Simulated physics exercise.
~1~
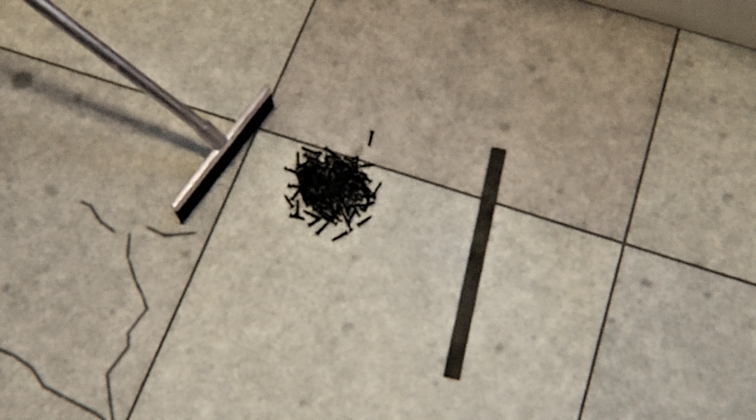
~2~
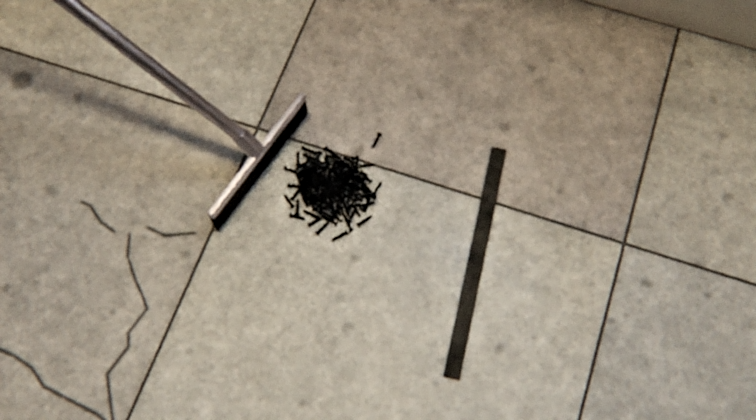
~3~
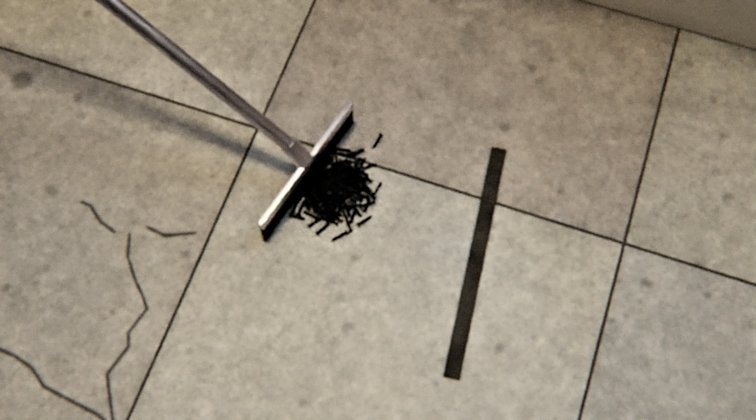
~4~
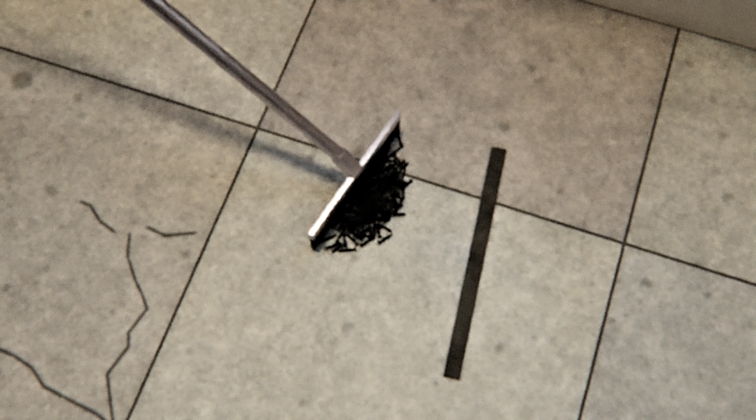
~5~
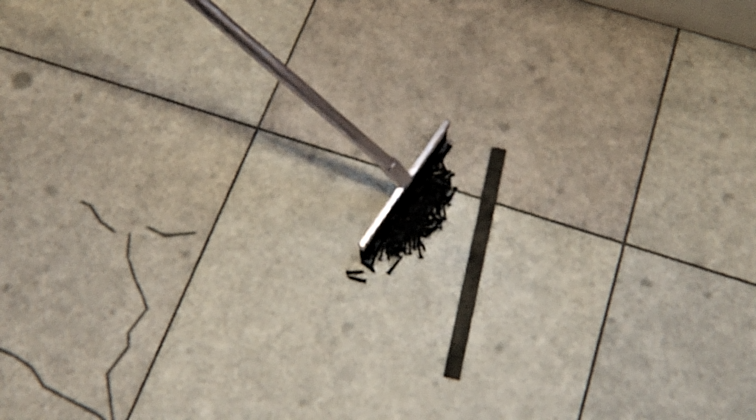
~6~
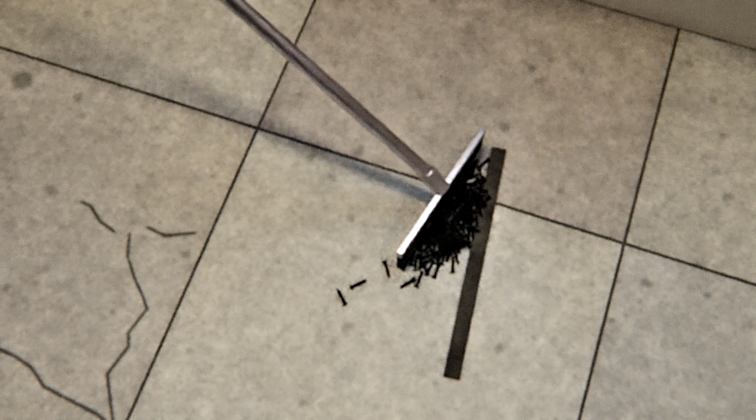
A squeegee pushes a pile of black screws right toward a dark strip, leaving a few behind.
